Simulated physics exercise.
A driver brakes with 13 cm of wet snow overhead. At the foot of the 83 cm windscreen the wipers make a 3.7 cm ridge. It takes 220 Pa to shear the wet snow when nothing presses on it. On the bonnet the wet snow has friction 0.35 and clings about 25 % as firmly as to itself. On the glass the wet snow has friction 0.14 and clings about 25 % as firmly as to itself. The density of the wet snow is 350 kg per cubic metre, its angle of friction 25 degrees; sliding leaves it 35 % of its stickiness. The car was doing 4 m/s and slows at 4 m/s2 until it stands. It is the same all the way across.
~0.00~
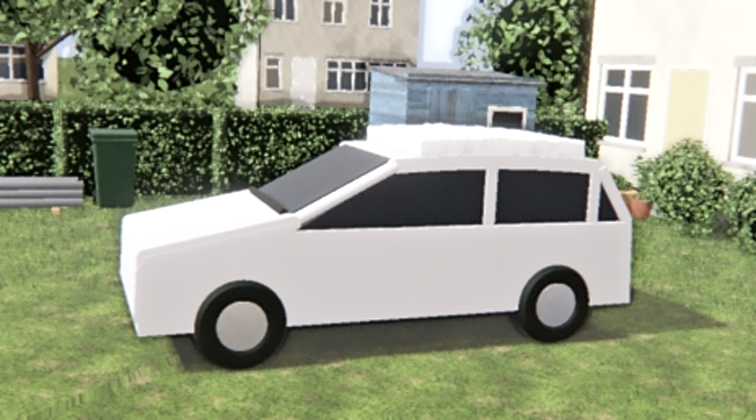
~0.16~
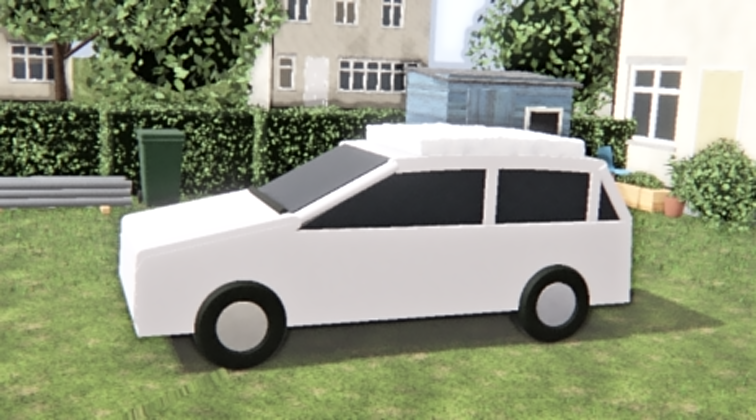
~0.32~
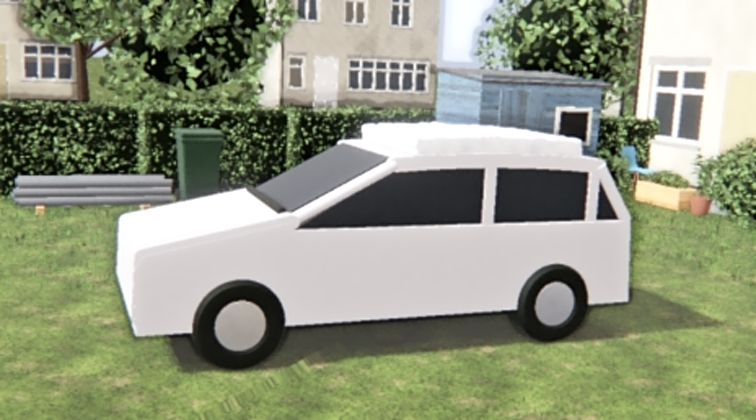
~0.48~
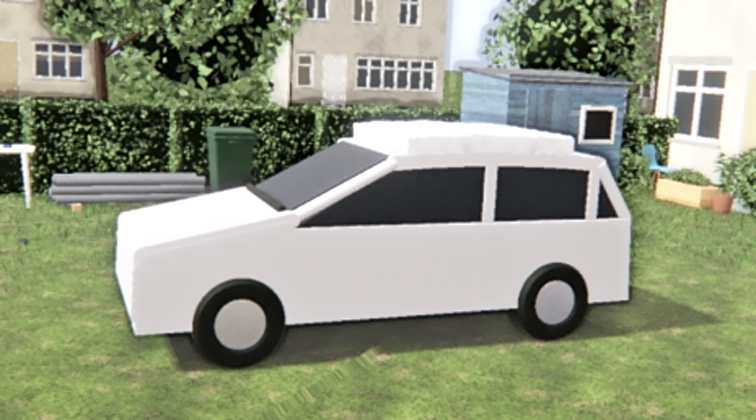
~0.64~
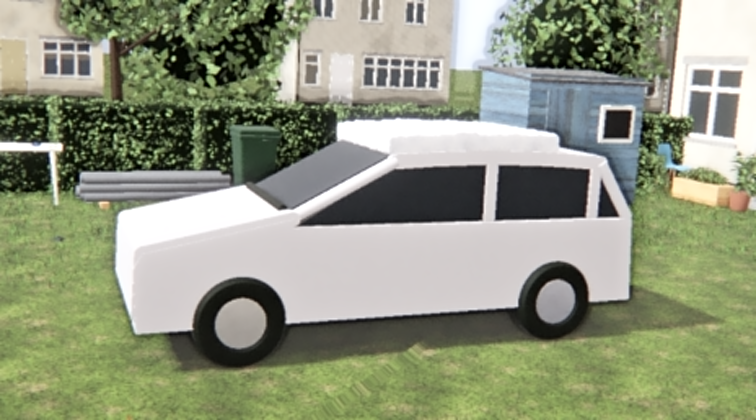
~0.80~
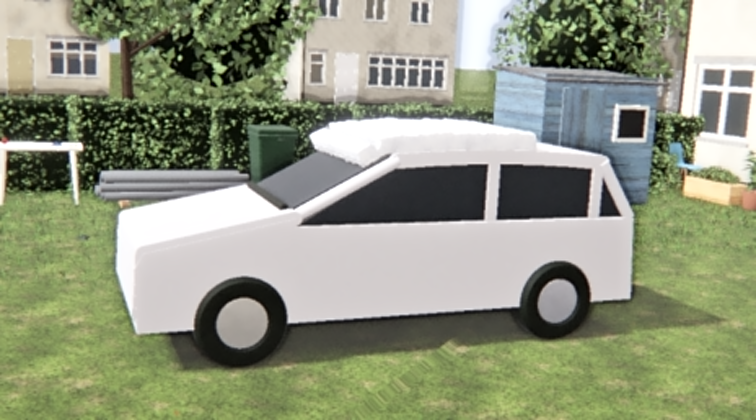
A white car rolled left across the grass past a hedge and blue shed, slowing down, while the layer of snow on its roof slid forward and its front edge pushed past the windscreen's top.
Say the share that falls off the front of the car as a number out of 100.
About 68 %.
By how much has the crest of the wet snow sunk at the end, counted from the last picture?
Roughly 45 cm.
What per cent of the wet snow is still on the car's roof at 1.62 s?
Near 0 %.
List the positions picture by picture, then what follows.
In the first frame, front end of the wet snow at (421, 142).
In the second frame, front end of the wet snow at (421, 145).
In the third frame, front end of the wet snow at (417, 144), its middle shifted 2.1 cm.
In the fourth frame, front end of the wet snow at (407, 143), its middle shifted 9.5 cm.
In the fifth frame, front end of the wet snow at (389, 143), its middle shifted 24 cm, 3 % of it past the top of the windscreen, in one piece.
In the sixth frame, front end of the wet snow at (358, 154), its middle shifted 45 cm, 19 % of it past the top of the windscreen, cracking.
By 1.17 s, 25 % of the snow is on the roof, 55 % on the glass, 20 % on the bonnet and none has gone off the nose.
By 1.62 s, none of the snow is on the roof, 13 % on the glass, 84 % on the bonnet and 4 % has gone off the nose.
By 2.06 s, none of the snow is on the roof, 9 % on the glass, 58 % on the bonnet and 34 % has gone off the nose.
By 2.50 s, none of the snow is on the roof, 9 % on the glass, 26 % on the bonnet and 65 % has gone off the nose.
By 2.90 s, at the end, none of the snow is on the roof, 9 % on the glass, 24 % on the bonnet and 68 % has gone off the nose.
